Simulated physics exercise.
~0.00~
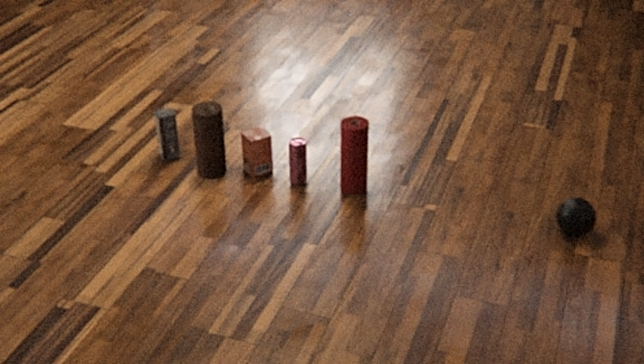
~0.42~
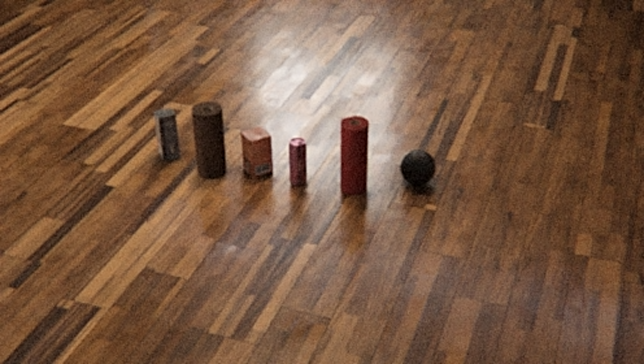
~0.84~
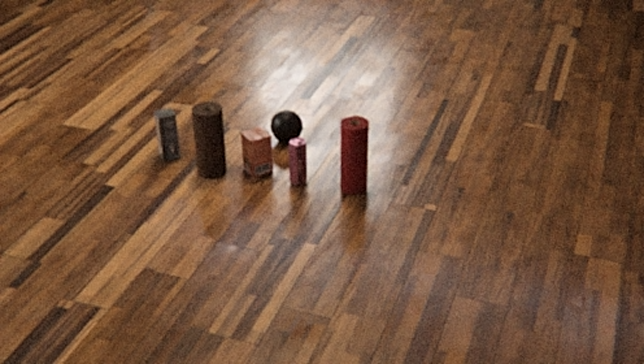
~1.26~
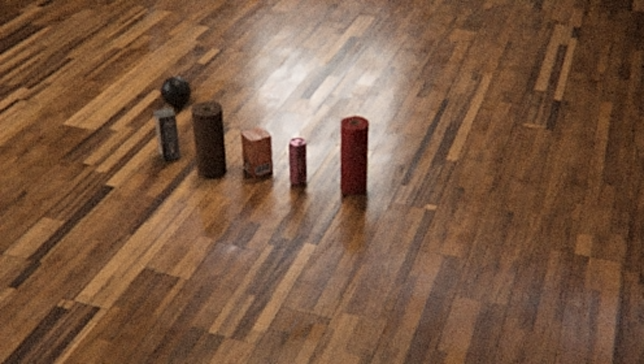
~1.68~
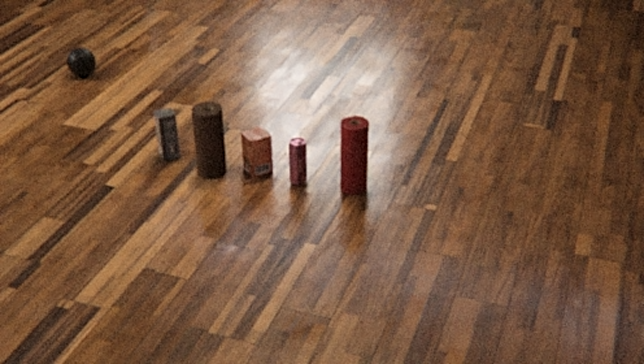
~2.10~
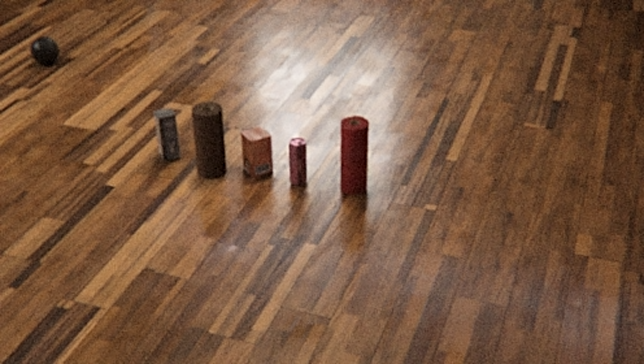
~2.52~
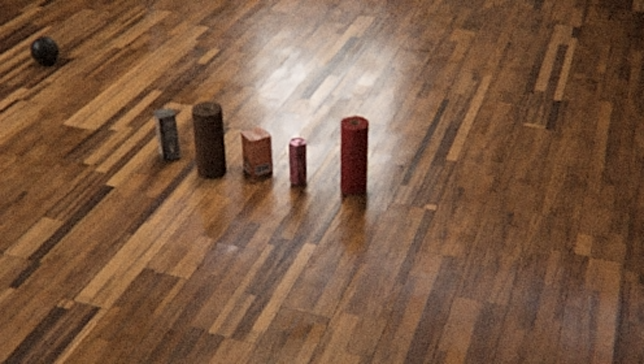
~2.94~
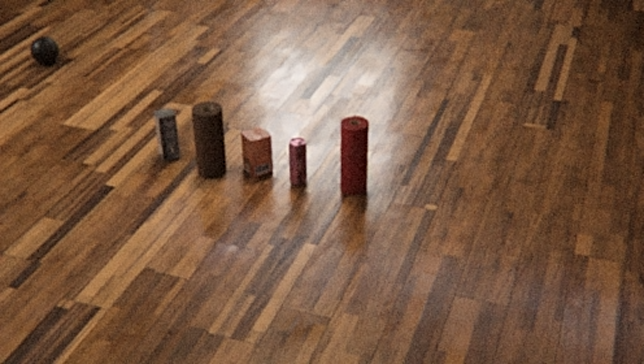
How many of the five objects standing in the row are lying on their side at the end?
None of them are lying on their side; the red roll, pink can, orange carton, brown roll and grey carton all remain upright.
